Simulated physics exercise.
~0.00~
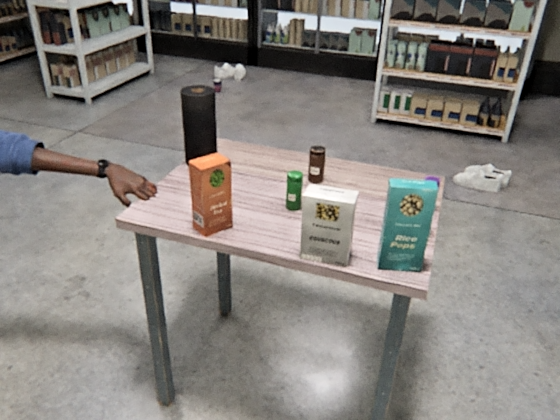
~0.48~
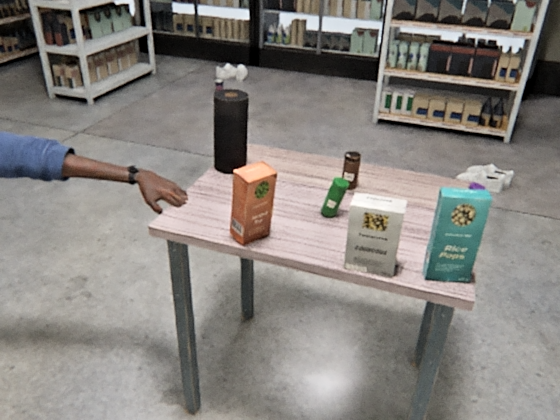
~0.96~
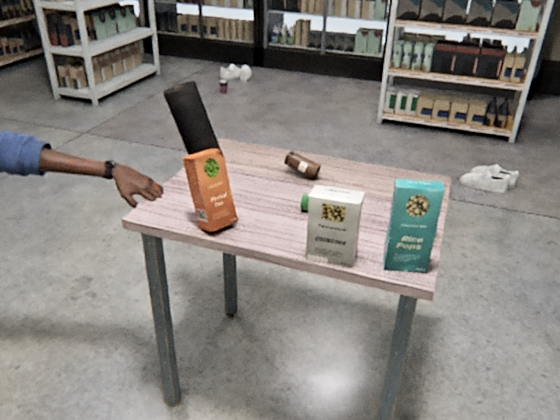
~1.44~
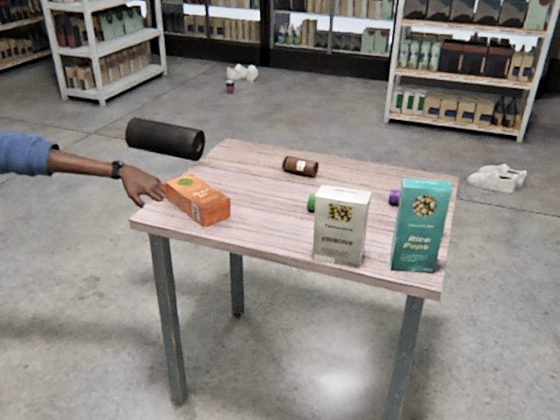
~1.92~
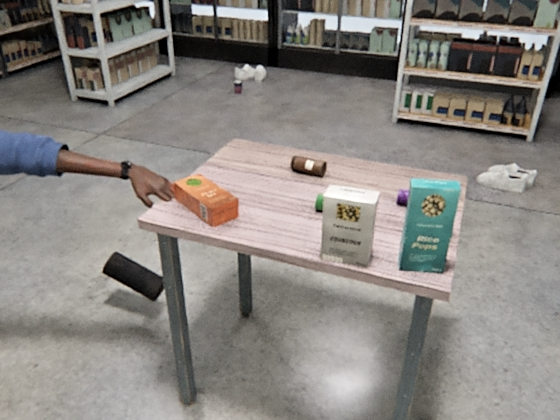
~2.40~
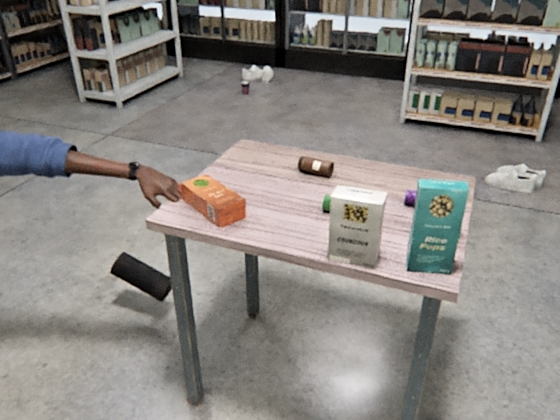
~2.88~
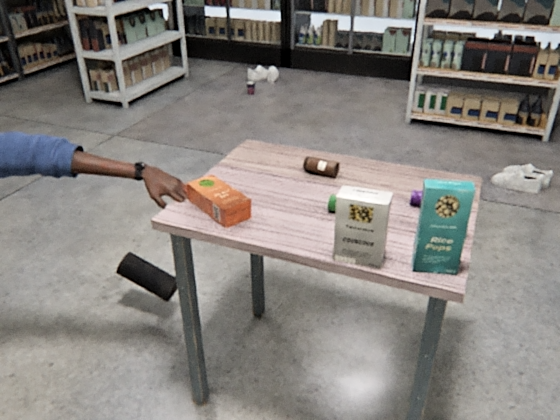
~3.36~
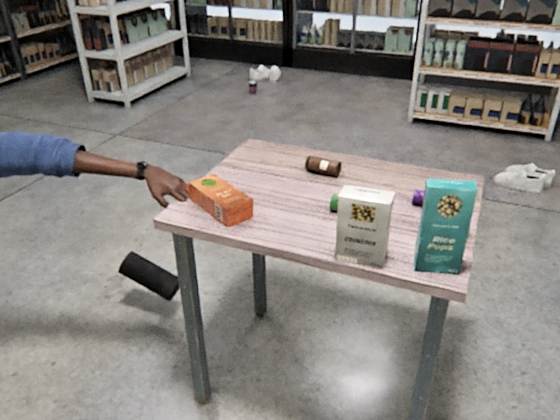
A wooden side table, with a hand resting on its left edge, shifts to the right in a concrete-floored room lined with shelves, carrying a black roll, several small shakers and orange, white and turquoise packets. The orange packet and some of the shakers begin to tilt. The table then jerks back left, and the black roll leans sharply while the brown shaker lies on its side. Next the orange packet topples, and the roll tips off the left edge and drops below the tabletop. At the end the white and turquoise packets still stand among the fallen shakers.
